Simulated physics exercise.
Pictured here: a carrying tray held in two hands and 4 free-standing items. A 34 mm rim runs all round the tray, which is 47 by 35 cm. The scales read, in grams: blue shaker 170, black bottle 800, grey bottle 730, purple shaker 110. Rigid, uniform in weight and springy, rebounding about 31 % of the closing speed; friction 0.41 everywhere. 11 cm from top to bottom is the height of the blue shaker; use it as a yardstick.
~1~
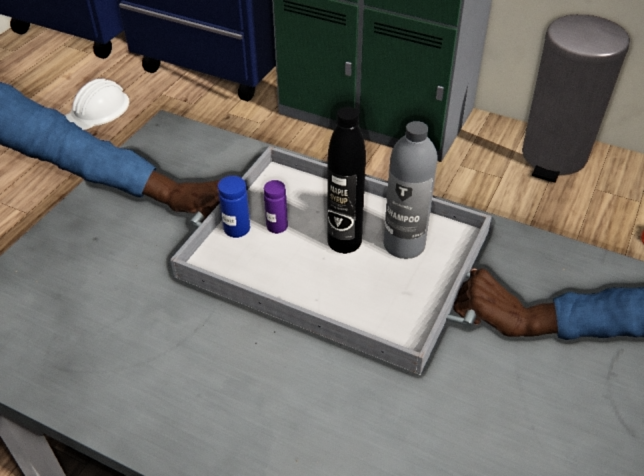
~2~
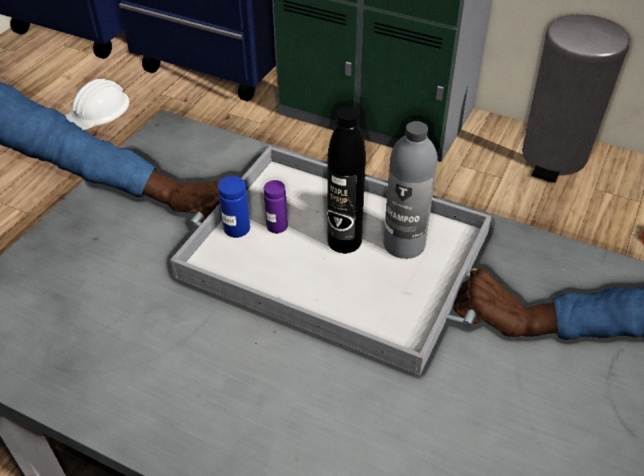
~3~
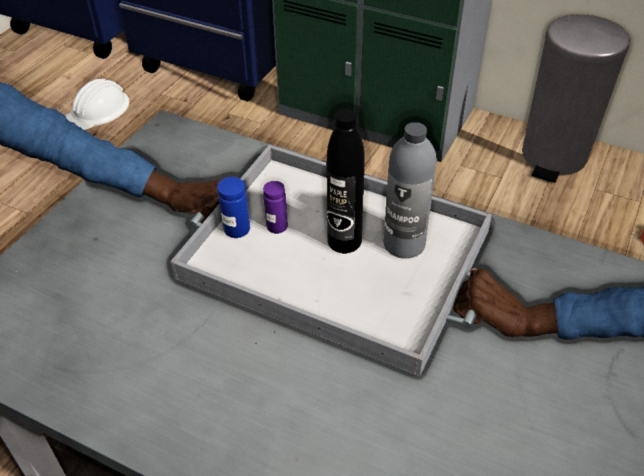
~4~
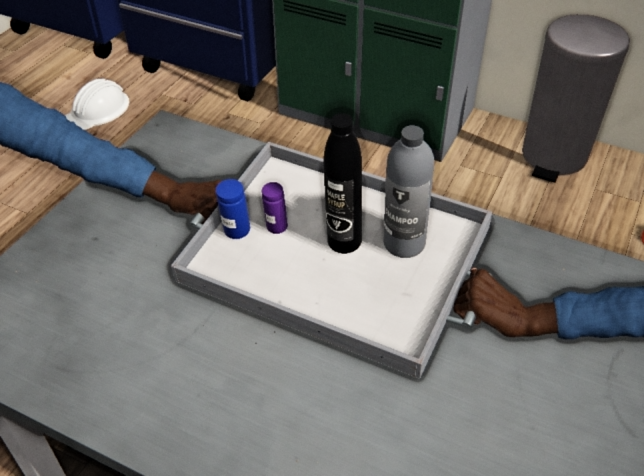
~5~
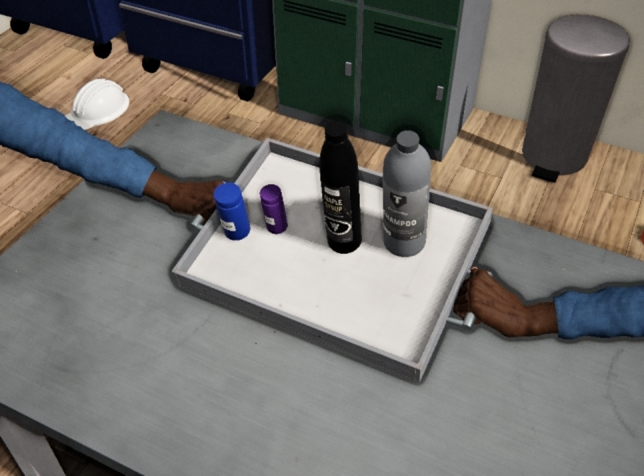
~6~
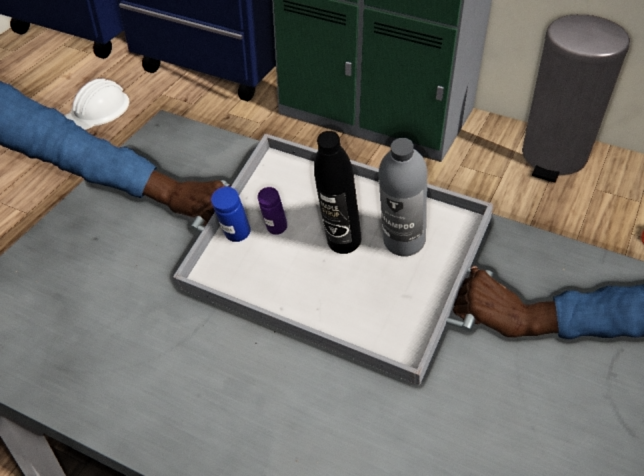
Two hands holding a grey tray with two bottles and two shakers, first level, then gradually tilting its near edge down.
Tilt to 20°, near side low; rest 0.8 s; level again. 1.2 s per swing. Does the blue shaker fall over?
No.
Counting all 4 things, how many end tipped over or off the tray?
So, 2 in all.
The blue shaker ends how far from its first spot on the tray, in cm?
Start to finish, roughly 0 cm.
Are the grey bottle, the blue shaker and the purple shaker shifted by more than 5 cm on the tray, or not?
Well, the grey bottle winds up somewhere else; the blue shaker remains where it was; and the purple shaker remains where it was.
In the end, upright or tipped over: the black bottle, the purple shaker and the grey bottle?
Well, the black bottle tumbles down, the purple shaker holds steady, and the grey bottle tumbles down.
Then, 0.50 s after the last picture, tilt 20°, near edge down; black bottle tipped 63° from how it sat; grey bottle tipped 7° from how it sat.
Then, 0.80 s after the last picture, tilt 20°, near edge down; black bottle now off the tray; grey bottle on its side.
Then, 2.30 s after the last picture, tilt 1°, near edge down; grey bottle on its side.
By the end, off the tray and tipped over, black bottle; tipped over on the tray, grey bottle; the other 2 in place, give or take 5 cm. Seen from the same camera at the end, blue shaker near (234, 208).
